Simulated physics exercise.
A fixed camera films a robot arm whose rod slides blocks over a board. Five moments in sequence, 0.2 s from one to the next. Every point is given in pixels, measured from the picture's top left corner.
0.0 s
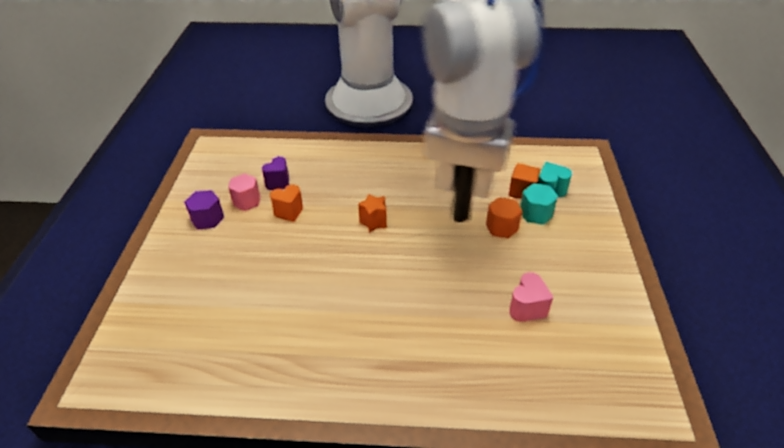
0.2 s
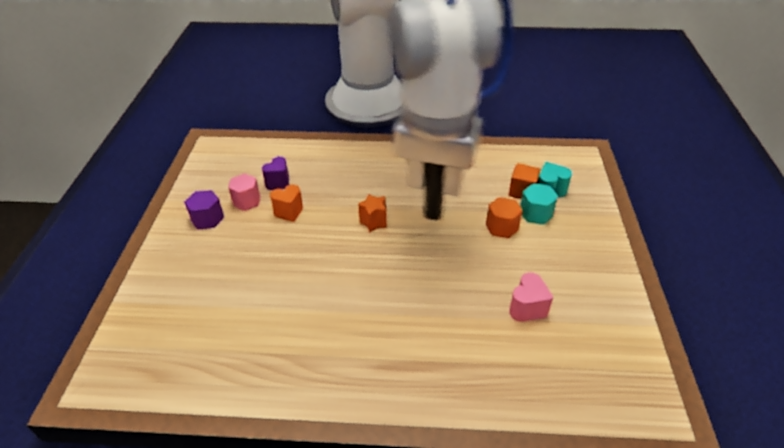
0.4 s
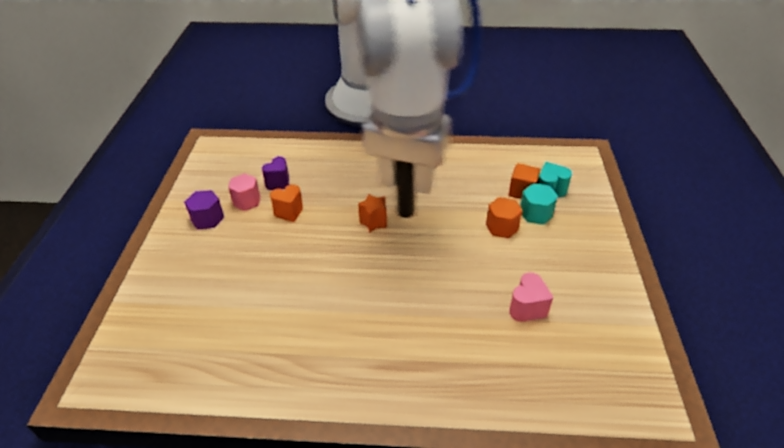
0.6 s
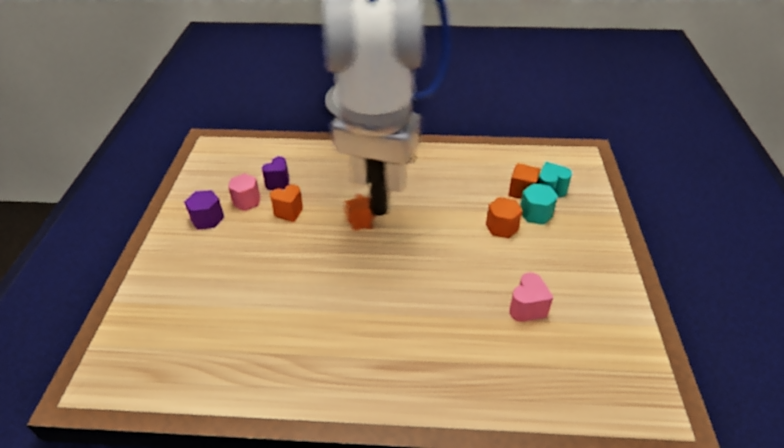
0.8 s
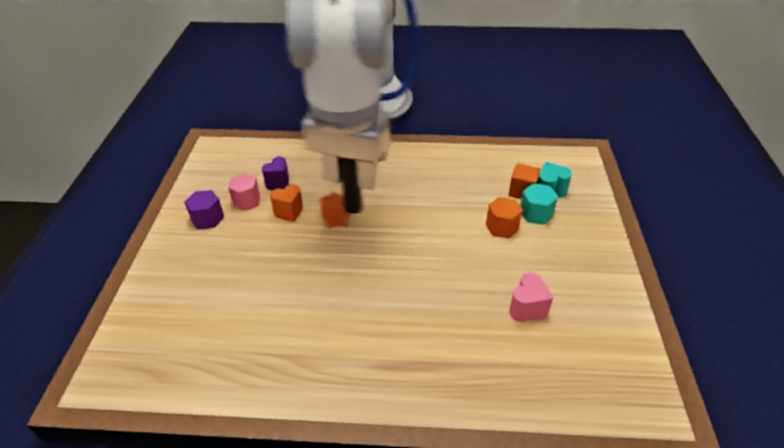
A white robot arm with a dark rod moves left above a light wooden board on dark blue cloth, seen from a fixed, raised view. Purple, pink and orange blocks sit at upper left, an orange star-shaped block near the middle, orange and teal blocks at upper right, and a pink heart at lower right. The rod reaches the star-shaped block and pushes it a short way left.
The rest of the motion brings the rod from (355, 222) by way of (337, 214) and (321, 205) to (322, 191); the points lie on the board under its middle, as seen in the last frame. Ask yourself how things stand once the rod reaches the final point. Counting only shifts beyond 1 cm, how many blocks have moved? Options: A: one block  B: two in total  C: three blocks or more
It's B.
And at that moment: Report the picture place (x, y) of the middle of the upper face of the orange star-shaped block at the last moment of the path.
In the picture, it is at (301, 192).
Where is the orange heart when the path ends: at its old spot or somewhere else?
That block is going to get moved.
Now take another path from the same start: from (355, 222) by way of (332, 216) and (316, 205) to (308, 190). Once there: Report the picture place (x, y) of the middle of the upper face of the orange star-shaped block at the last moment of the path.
Most likely (294, 188).
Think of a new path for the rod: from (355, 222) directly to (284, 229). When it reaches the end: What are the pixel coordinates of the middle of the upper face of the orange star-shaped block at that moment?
The centre of its top will be at (276, 197).
What follows on the original path. Halfway along, rod (325, 196); orange heart (282, 193); orange star-shaped block (306, 194), turned 25° anticlockwise.
At the end, rod (320, 178); purple heart not moved; orange heart (275, 194); orange star-shaped block (301, 192), turned 50° anticlockwise.
